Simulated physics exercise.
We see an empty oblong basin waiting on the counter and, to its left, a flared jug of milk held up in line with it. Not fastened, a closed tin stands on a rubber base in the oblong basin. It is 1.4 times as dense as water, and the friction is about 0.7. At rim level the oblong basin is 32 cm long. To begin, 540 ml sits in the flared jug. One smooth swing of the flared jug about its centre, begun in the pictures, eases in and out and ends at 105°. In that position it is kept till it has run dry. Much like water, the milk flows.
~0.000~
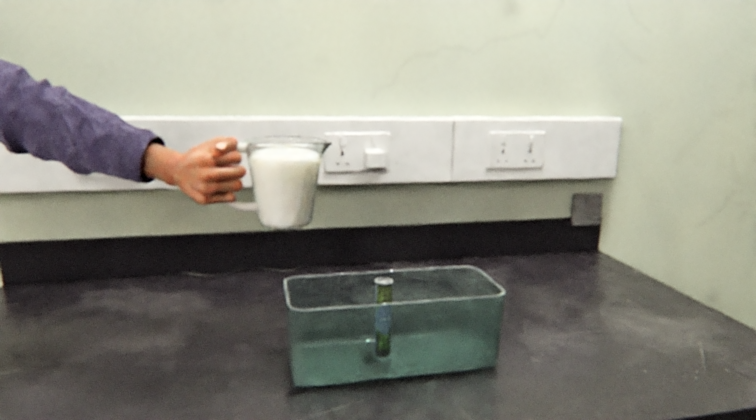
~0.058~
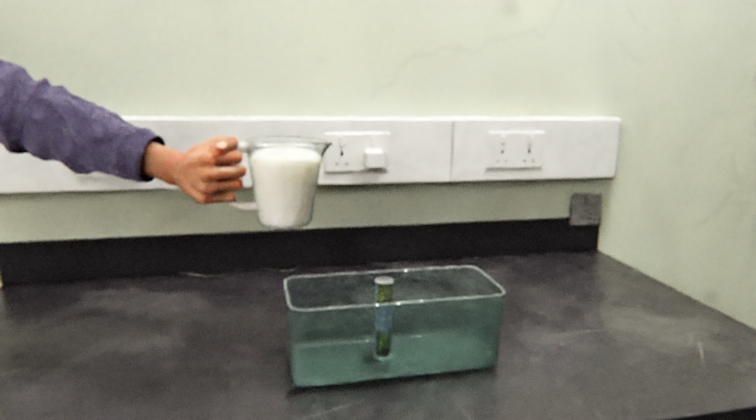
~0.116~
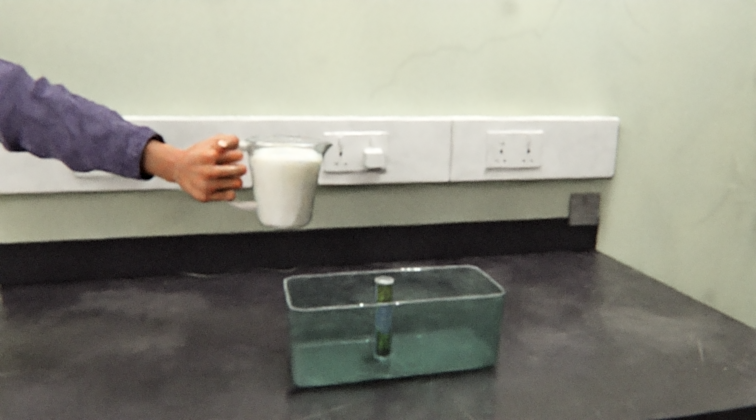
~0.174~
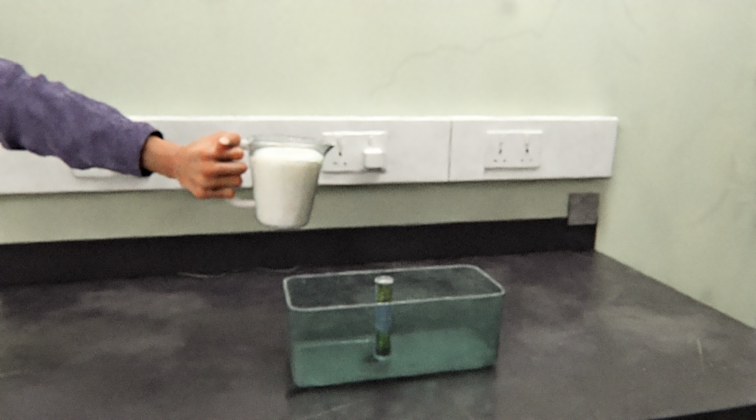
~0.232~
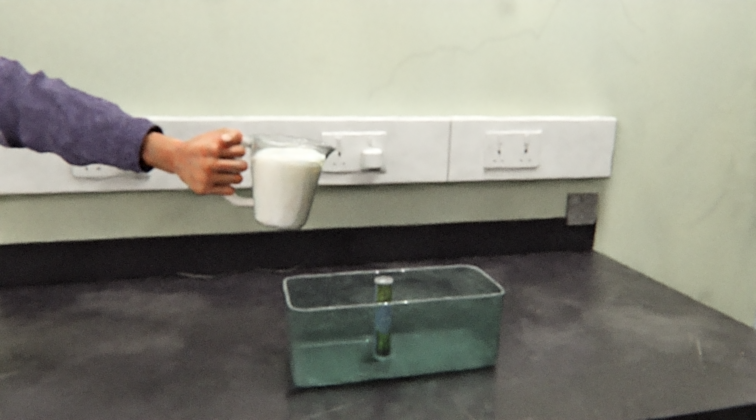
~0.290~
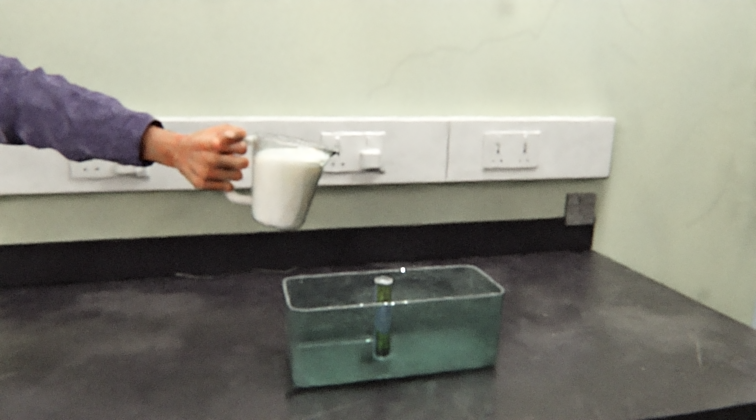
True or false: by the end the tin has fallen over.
True.
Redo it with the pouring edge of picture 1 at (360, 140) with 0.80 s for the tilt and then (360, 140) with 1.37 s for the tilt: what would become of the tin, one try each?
The tin stays vertical the first time and stays vertical the second time.
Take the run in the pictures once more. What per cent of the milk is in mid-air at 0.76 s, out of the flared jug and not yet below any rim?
It comes to roughly 20 per cent.
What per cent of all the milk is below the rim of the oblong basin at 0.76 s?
Roughly 4 per cent.
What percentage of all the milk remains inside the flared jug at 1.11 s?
Around 22 in a hundred.
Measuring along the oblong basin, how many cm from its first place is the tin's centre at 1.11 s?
Estimate: Around 0 cm.
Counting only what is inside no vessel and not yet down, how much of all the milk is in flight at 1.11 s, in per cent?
Close to 20 %.
After 0.76 s the tilt is 62° and 76 per cent is still to pour; the tin stands where it began.
After 1.11 s the tilt is 96° and 21 per cent is still to pour; the tin stands where it began.
After 1.48 s the tilt is 105° and 0 per cent is still to pour; the tin lies on its side.
After 1.87 s the tilt is 105° and 0 per cent is still to pour; the tin lies on its side.
In the end the tin lies on its side.
